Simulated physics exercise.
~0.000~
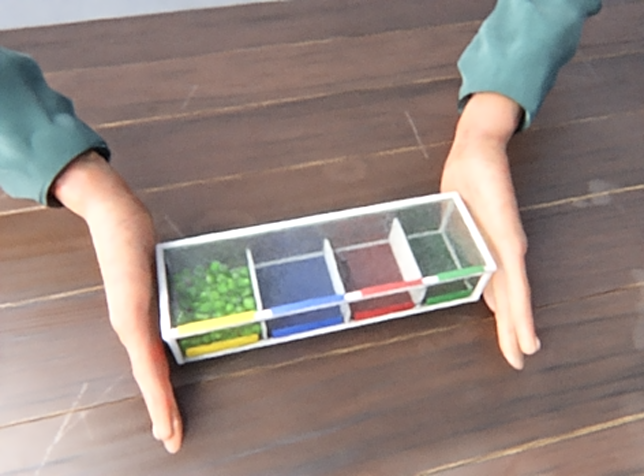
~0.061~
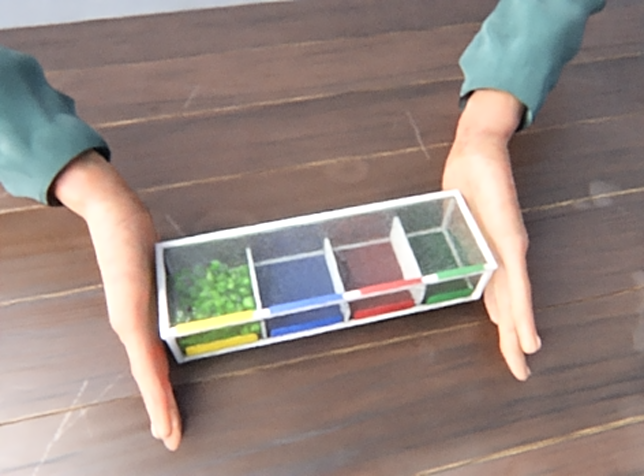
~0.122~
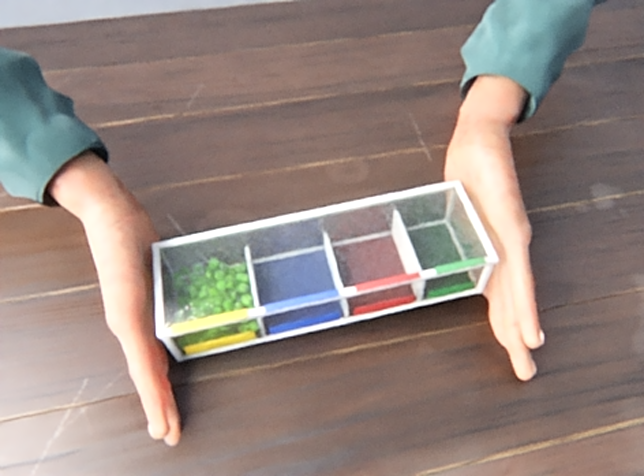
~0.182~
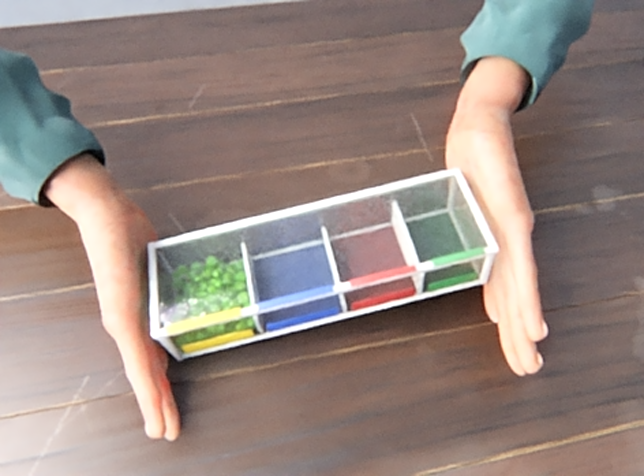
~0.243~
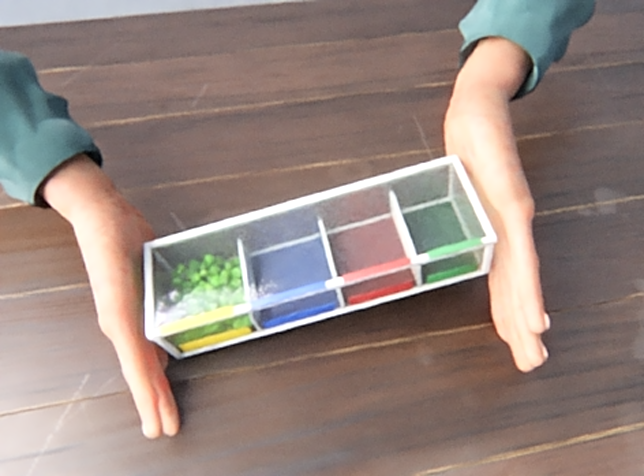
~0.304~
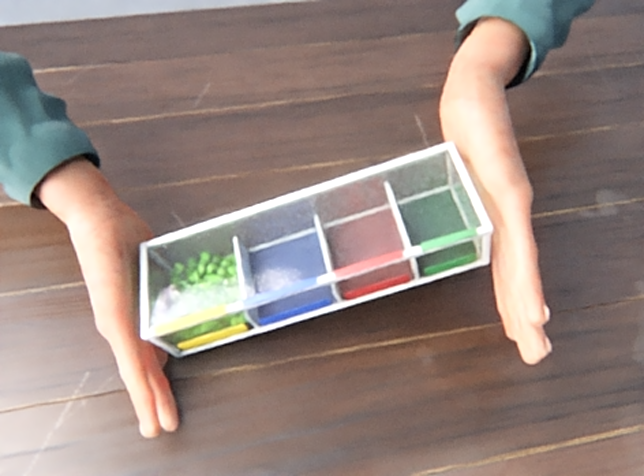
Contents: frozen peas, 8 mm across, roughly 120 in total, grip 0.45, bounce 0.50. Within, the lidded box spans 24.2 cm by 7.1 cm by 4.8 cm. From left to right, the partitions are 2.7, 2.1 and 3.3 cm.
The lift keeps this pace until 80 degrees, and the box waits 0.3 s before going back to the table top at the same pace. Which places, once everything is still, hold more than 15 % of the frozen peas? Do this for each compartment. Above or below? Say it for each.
Red compartment: Below, blue compartment: Below, green compartment: Below, yellow compartment: Above.
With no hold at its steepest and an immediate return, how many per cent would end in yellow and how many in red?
In per cent: Yellow 100, red 0.
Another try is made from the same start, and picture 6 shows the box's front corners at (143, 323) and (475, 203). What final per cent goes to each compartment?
Per cent at the end: Red 0; blue 0; green 0; yellow 100.
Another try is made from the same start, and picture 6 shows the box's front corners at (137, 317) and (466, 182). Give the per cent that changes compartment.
About 0 per cent.
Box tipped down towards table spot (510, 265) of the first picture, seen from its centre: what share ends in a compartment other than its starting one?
Near 50 percent, give or take.
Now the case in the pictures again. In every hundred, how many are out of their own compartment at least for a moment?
0 %, roughly.
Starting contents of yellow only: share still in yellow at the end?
That comes out at about 100 percent.
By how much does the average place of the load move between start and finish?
The balance point ends up some 1.0 centimetres from where it began.
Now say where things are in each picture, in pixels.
The first frame shows box tilt 0 degrees, front corners at (170, 332) and (489, 267); yellow 100 %.
The second frame shows box tilt 1 degrees, front corners at (168, 331) and (489, 265).
The third frame shows box tilt 4 degrees, front corners at (164, 331) and (491, 258), lowest corner left front.
The fourth frame shows box tilt 8 degrees, front corners at (159, 332) and (490, 248), lowest corner left front.
The fifth frame shows box tilt 13 degrees, front corners at (154, 332) and (489, 238), lowest corner left front.
The sixth frame shows box tilt 17 degrees, front corners at (149, 332) and (484, 228), lowest corner left front; yellow 100 %. The box's pace is about 70 degrees a second.
After 1.46 s, tilt 80 degrees; yellow 100 %.
Then, at 2.22 s, tilt 40 degrees; yellow 100 %.
After 3.01 s, tilt 0 degrees; yellow 100 %.
In the end, at 3.4 s, red 0 %, blue 0 %, green 0 %, yellow 100 %.
